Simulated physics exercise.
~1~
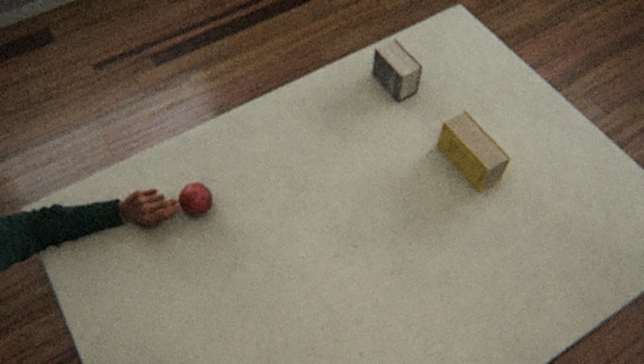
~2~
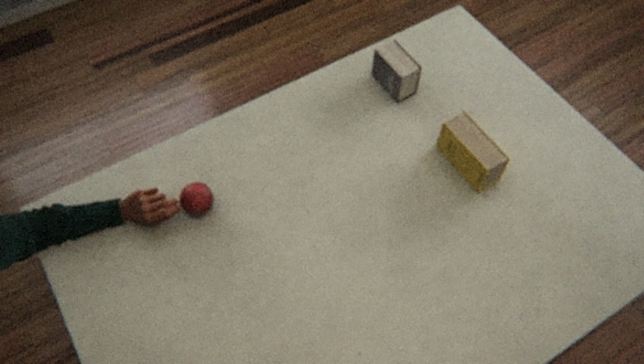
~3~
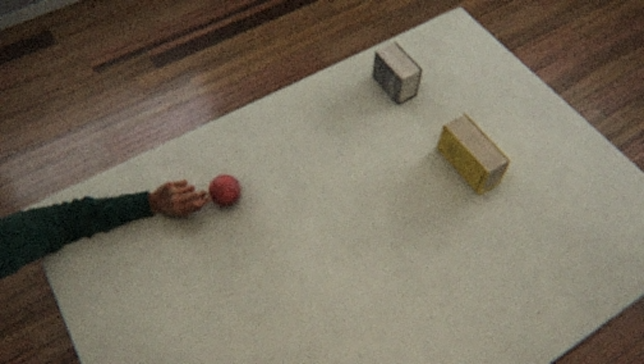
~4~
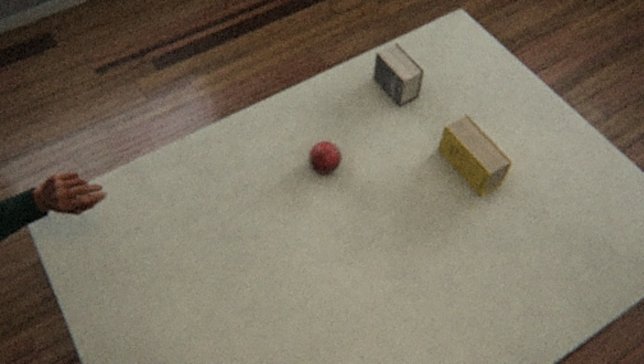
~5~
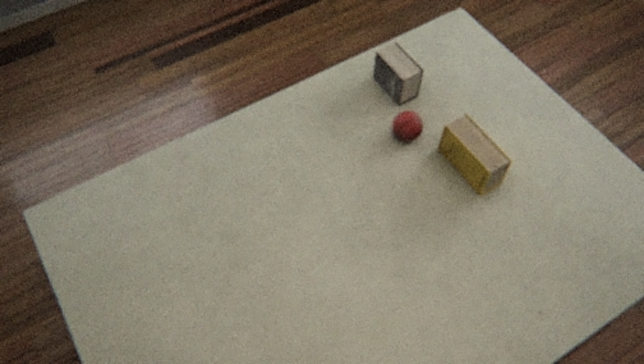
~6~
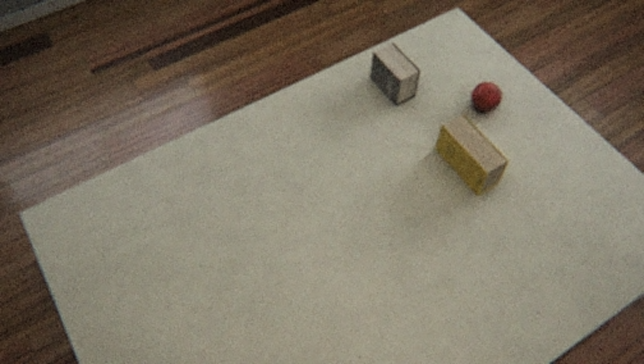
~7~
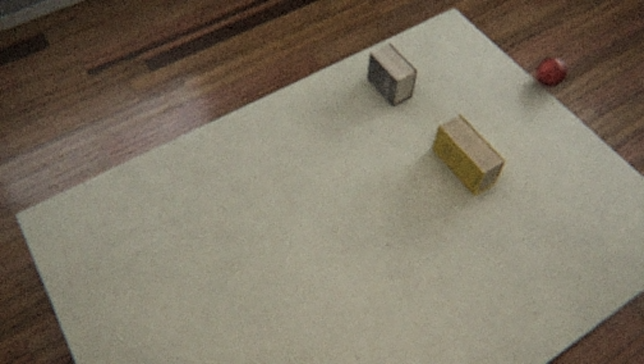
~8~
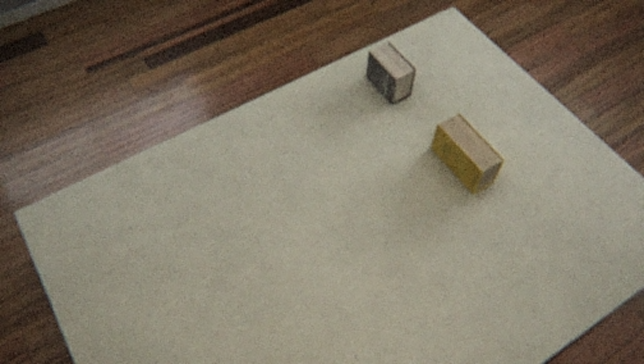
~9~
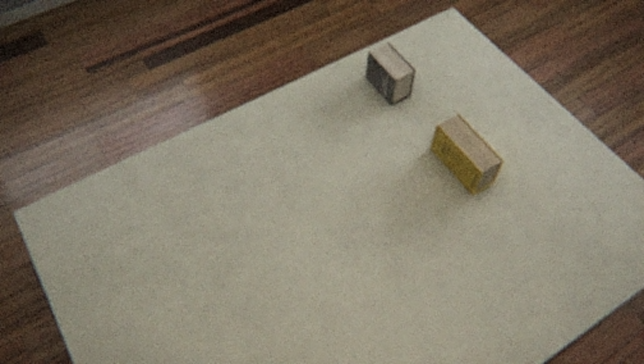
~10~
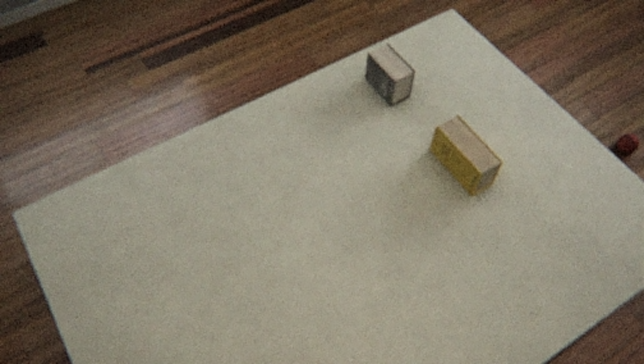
At first, a hand in a dark green sleeve rests behind a red ball on a pale mat laid over a wooden floor, with a grey book and a yellow book standing towards the upper right. The hand pushes the ball a little to the right, then lets go and draws back to the left. The ball rolls on up the mat and passes through the gap between the two books, touching neither. It carries on off the mat and out of view. Finally, it shows again at the right edge, beyond the books, which still stand in place.
